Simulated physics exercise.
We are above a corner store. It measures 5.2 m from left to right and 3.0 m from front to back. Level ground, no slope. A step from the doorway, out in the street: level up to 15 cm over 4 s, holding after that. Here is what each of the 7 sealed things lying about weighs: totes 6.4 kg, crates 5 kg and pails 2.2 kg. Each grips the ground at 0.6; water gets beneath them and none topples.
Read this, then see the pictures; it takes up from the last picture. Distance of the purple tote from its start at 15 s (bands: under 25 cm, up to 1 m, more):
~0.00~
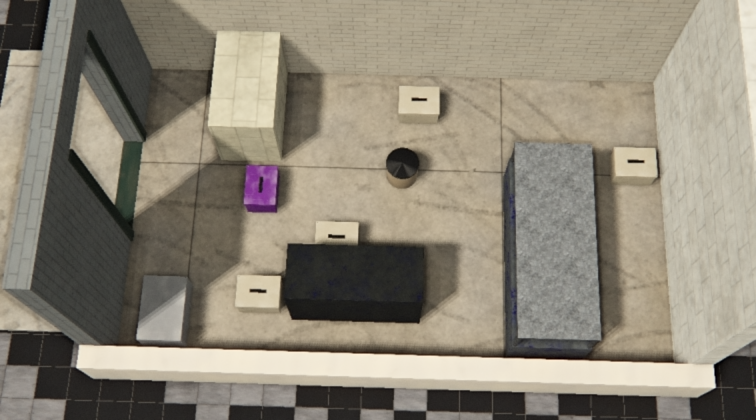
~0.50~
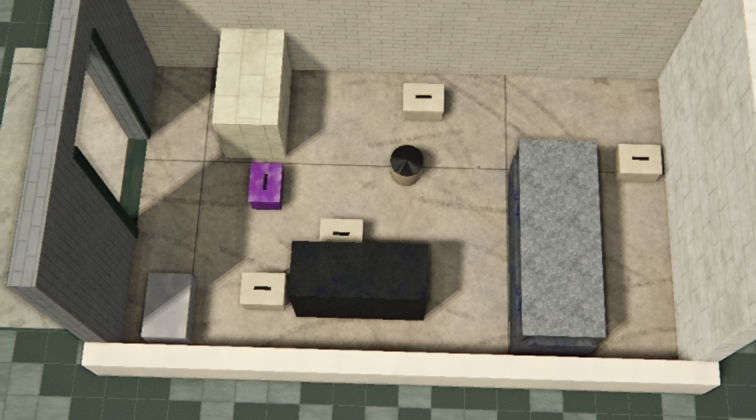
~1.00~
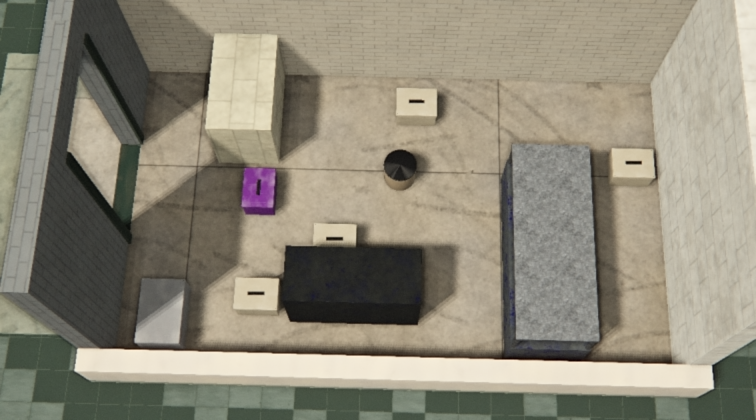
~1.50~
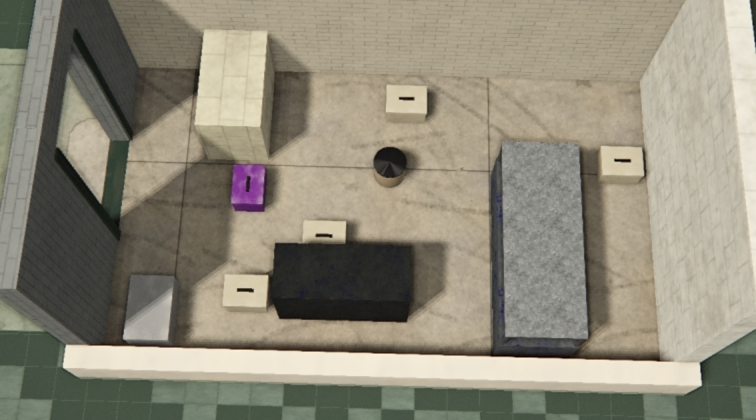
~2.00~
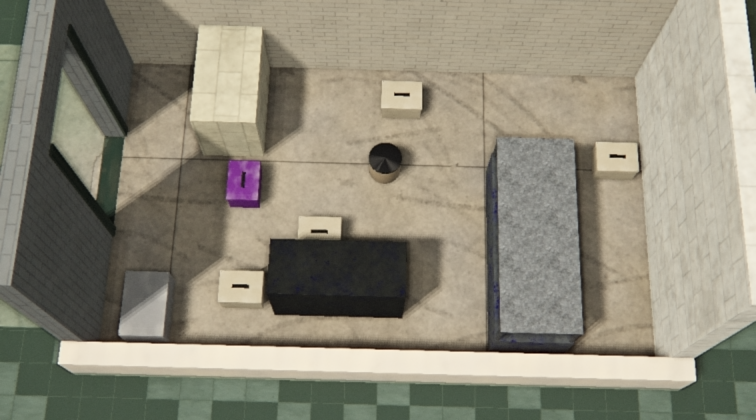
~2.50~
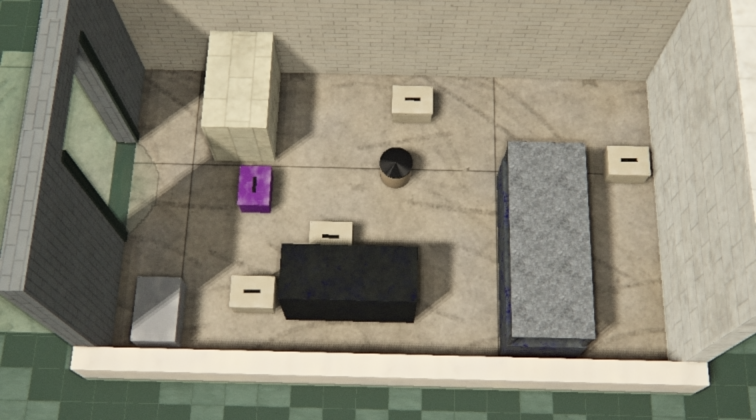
More than 1 m.
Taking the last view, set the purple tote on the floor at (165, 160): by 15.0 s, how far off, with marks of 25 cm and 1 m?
Outcome - it covers a small distance.
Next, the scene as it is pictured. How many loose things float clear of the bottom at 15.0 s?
At that moment it comes to 7.
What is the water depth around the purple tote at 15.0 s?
Depth: About 6 cm.
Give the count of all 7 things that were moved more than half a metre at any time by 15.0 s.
Tally: 7.
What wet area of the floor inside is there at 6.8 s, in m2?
Some 8.0 m2 of it.
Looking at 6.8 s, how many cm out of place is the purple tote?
Close to 140 cm.
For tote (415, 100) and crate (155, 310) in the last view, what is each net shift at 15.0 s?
The first is 100 cm from its start, the second 80 cm.
After 3.5 s the purple tote is near (255, 185), 0.0 m from its start, aground; 0 afloat.
After 6.8 s the purple tote is near (404, 176), 1.4 m from its start, aground; 0 afloat.
After 11.0 s the purple tote is near (419, 163), 1.6 m from its start, afloat; 4 afloat.
After 15.0 s the purple tote is near (362, 88), 1.5 m from its start, afloat; 7 afloat.
